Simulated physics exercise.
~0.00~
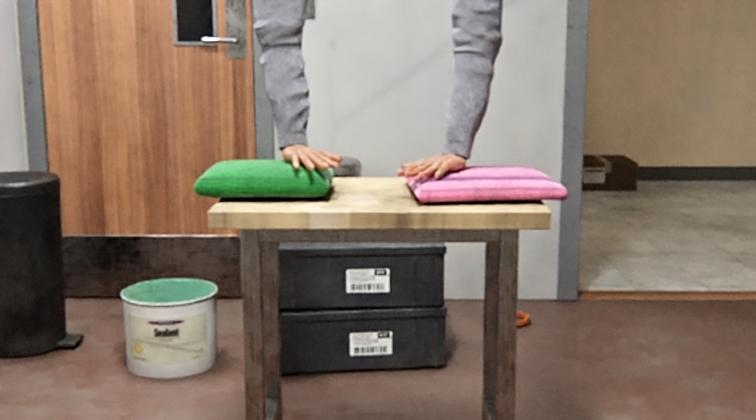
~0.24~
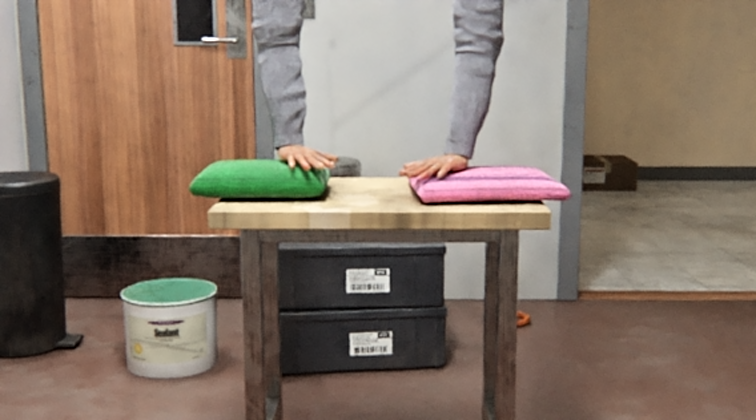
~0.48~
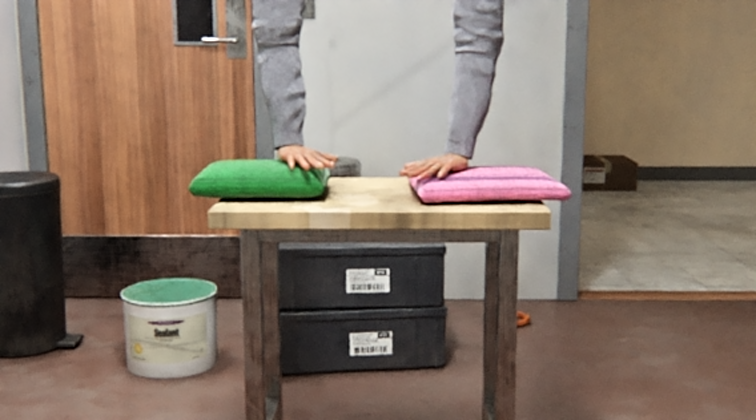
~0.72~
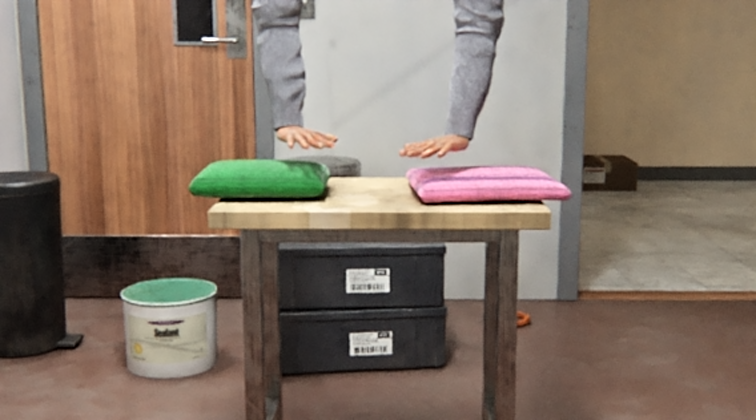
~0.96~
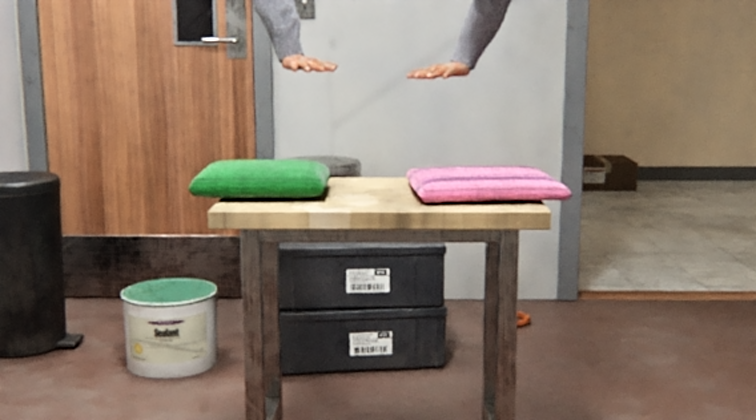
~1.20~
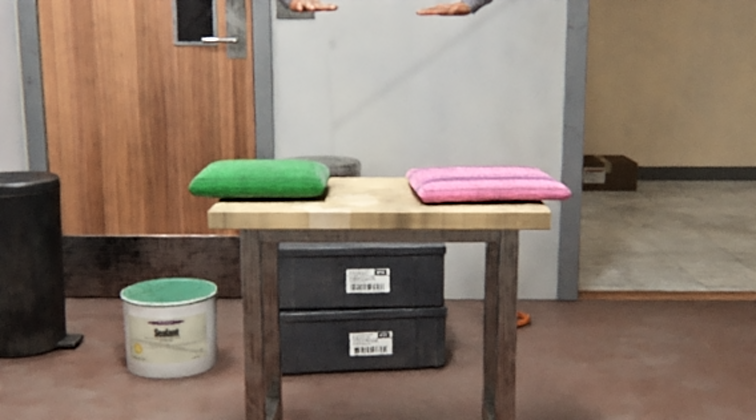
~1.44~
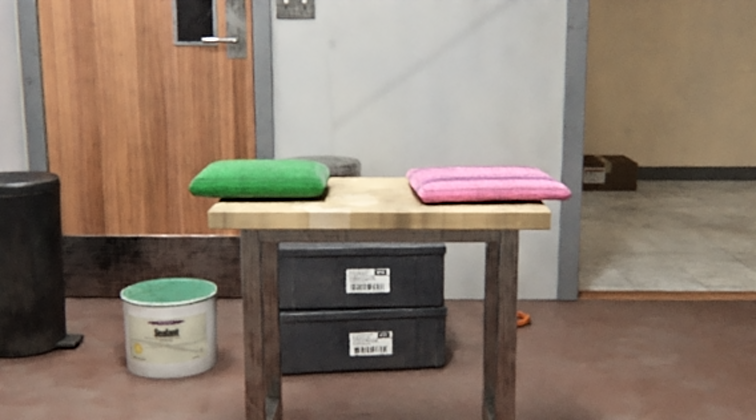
A green rice sack and a pink seat pad shift very slightly outward, the green to the left and the pink to the right, as two hands in grey sleeves press on them at opposite ends of a wooden-topped bench. Both cushions overhang the edges a little, and the hands pause on their inner ends. Then the hands let go and lift straight up, drawing away until they leave the view. Neither cushion tips or slides after the release. The green sack and the pink pad stay lying still on top of the bench.
